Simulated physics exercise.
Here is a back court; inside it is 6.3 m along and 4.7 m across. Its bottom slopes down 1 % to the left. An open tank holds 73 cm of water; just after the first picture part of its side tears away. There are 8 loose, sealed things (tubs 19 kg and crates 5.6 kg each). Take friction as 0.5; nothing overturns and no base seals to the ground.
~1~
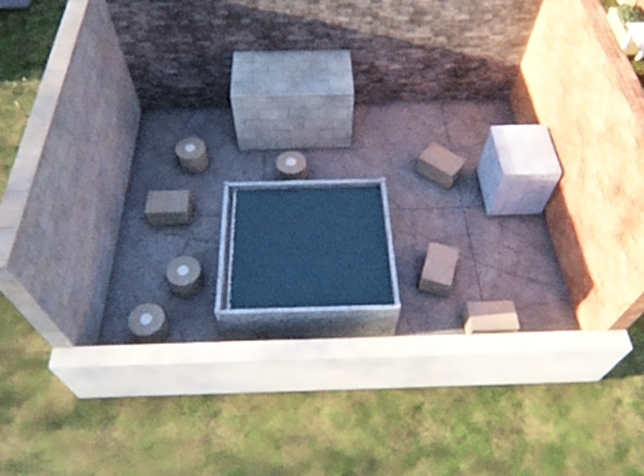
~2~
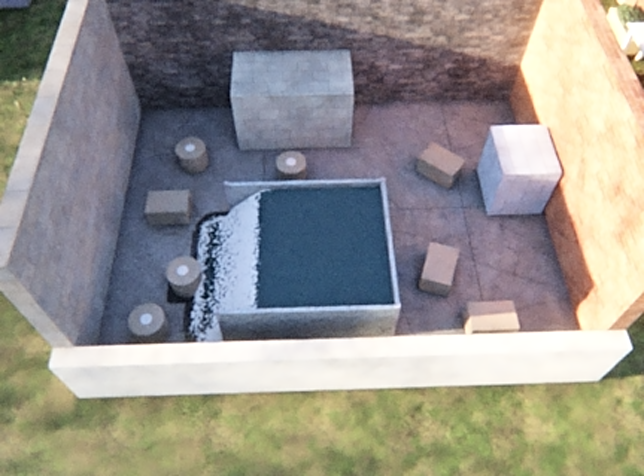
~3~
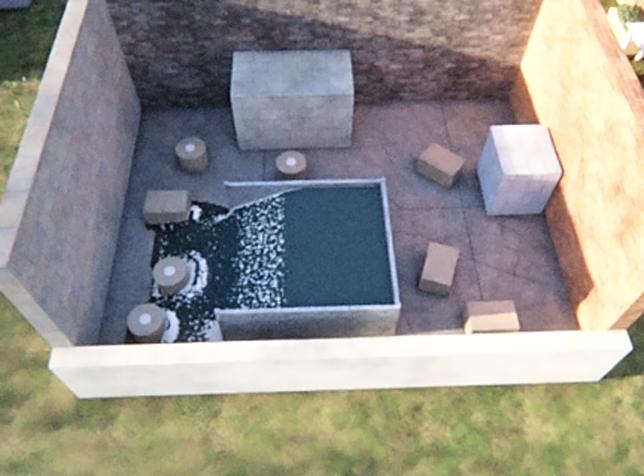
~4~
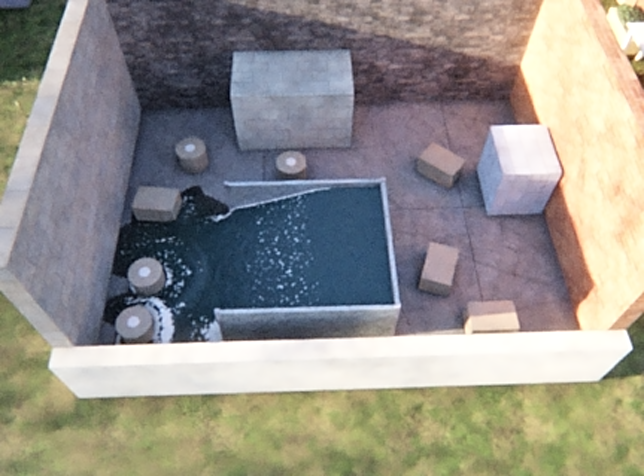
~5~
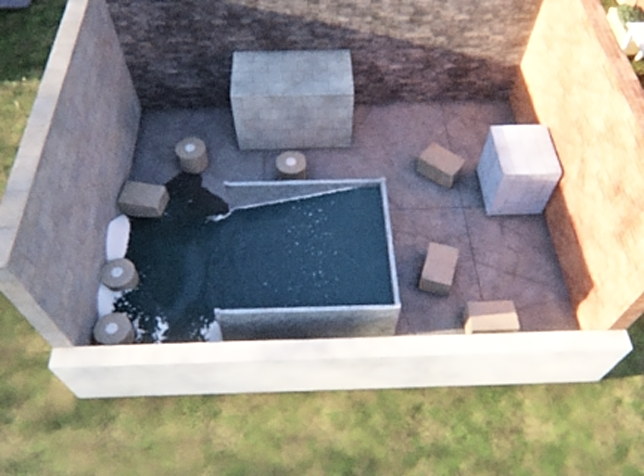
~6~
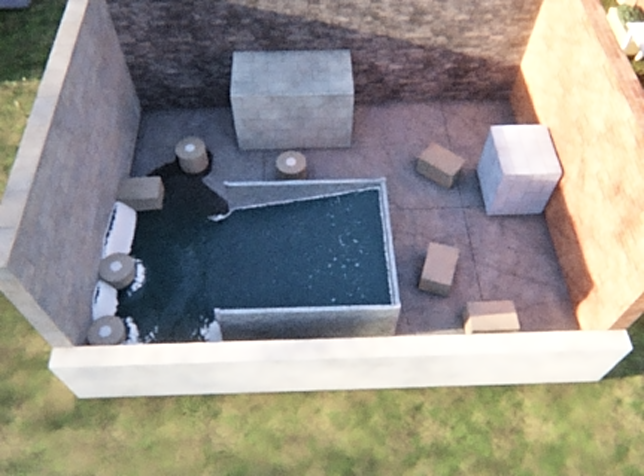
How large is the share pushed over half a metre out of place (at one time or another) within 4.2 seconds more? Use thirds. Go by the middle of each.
That comes to two thirds or more.
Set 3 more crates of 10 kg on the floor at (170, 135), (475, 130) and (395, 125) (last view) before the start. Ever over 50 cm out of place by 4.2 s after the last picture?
In that order: Past it, less, short of it.
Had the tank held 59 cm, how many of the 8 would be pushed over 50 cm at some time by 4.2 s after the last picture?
In that case 4 of them.
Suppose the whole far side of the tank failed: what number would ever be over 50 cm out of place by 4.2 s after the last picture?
In that case 6 of them.
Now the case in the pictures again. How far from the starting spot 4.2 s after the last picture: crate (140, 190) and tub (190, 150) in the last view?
In that order: 200 cm, 150 cm.
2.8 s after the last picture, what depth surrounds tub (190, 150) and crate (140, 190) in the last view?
Roughly 7 and 25 cm.
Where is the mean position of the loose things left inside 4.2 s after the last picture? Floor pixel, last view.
Around (372, 211).
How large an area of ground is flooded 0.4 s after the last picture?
About 9.5 m2.
Then, 0.4 s after the last picture 2 of 8 are over 50 cm from their spots; 2 afloat.
Then, 1.5 s after the last picture 3 of 8 are over 50 cm from their spots; 2 afloat.
Then, 2.8 s after the last picture 5 of 8 are over 50 cm from their spots; 3 afloat.
Then, 4.2 s after the last picture 7 of 8 are over 50 cm from their spots, and 7 have been at some point; 2 afloat.
